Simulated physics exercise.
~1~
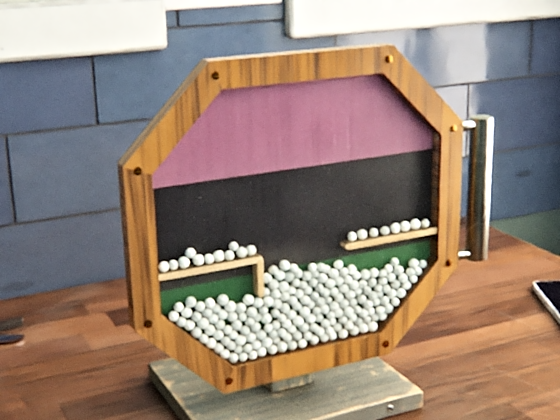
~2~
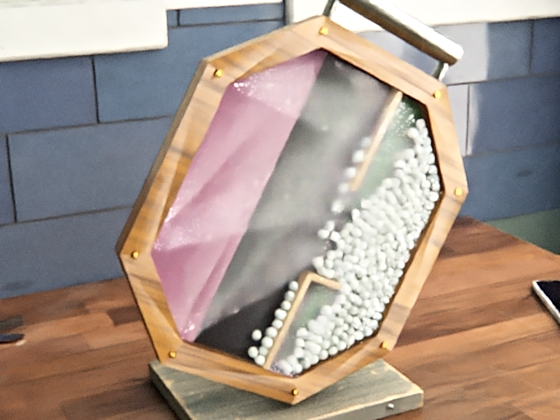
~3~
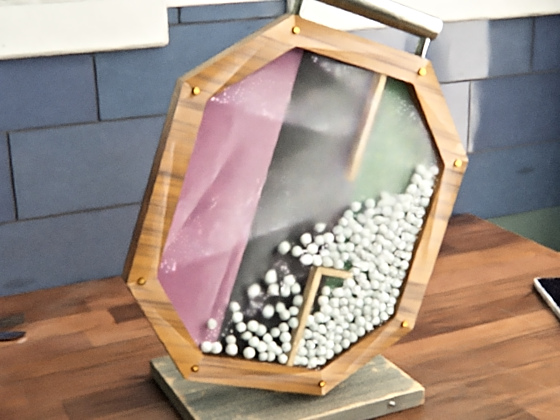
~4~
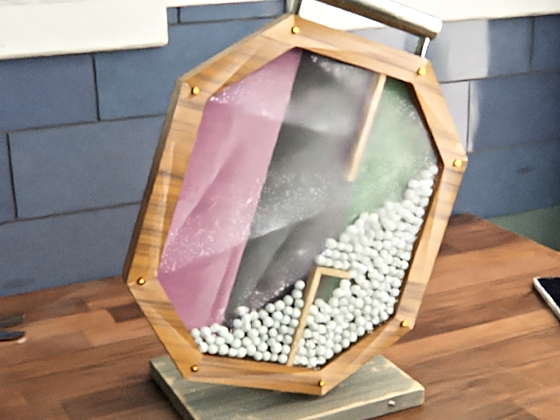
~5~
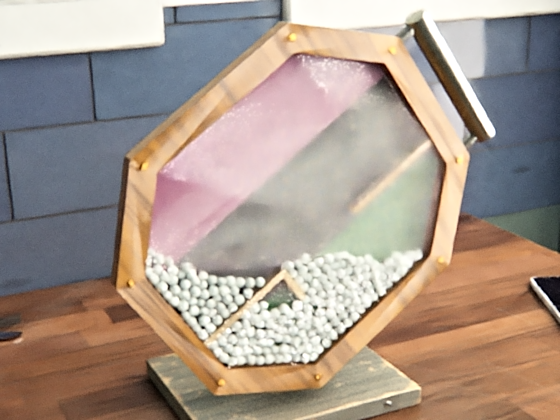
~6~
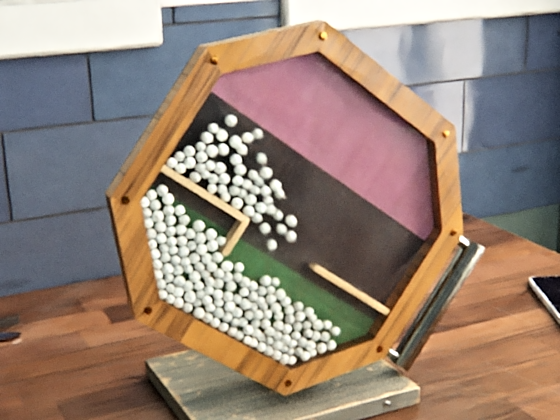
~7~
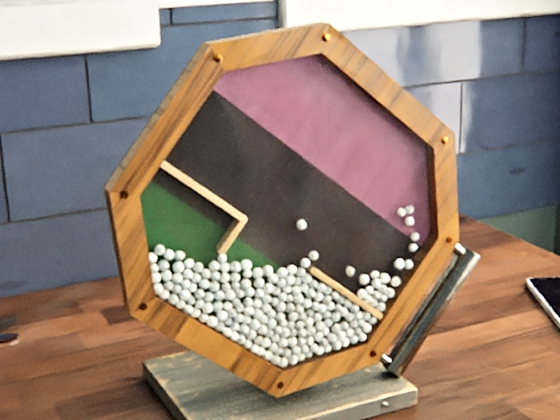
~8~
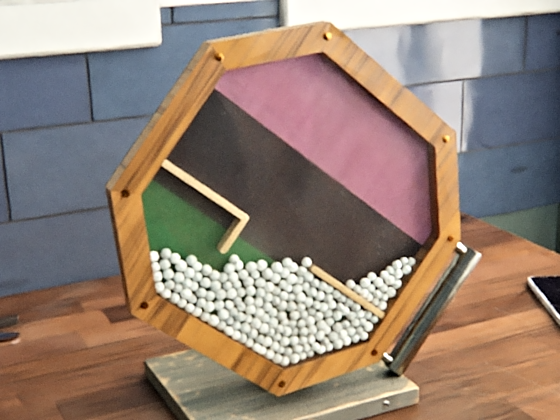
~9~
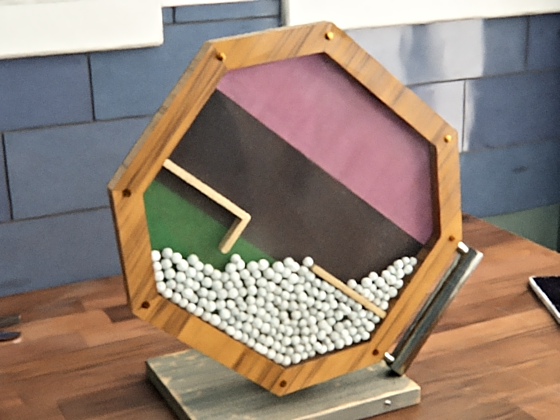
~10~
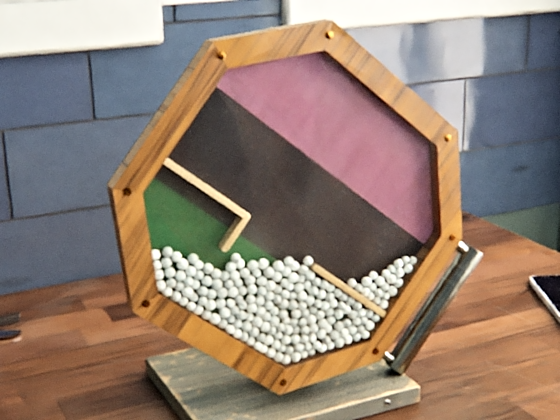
White balls tumbled around inside an upright wooden-framed case as it tipped steeply anticlockwise, then swung back past level and leaned clockwise. They poured off the shelves and settled along the bottom, mostly over the green band, with some over black.
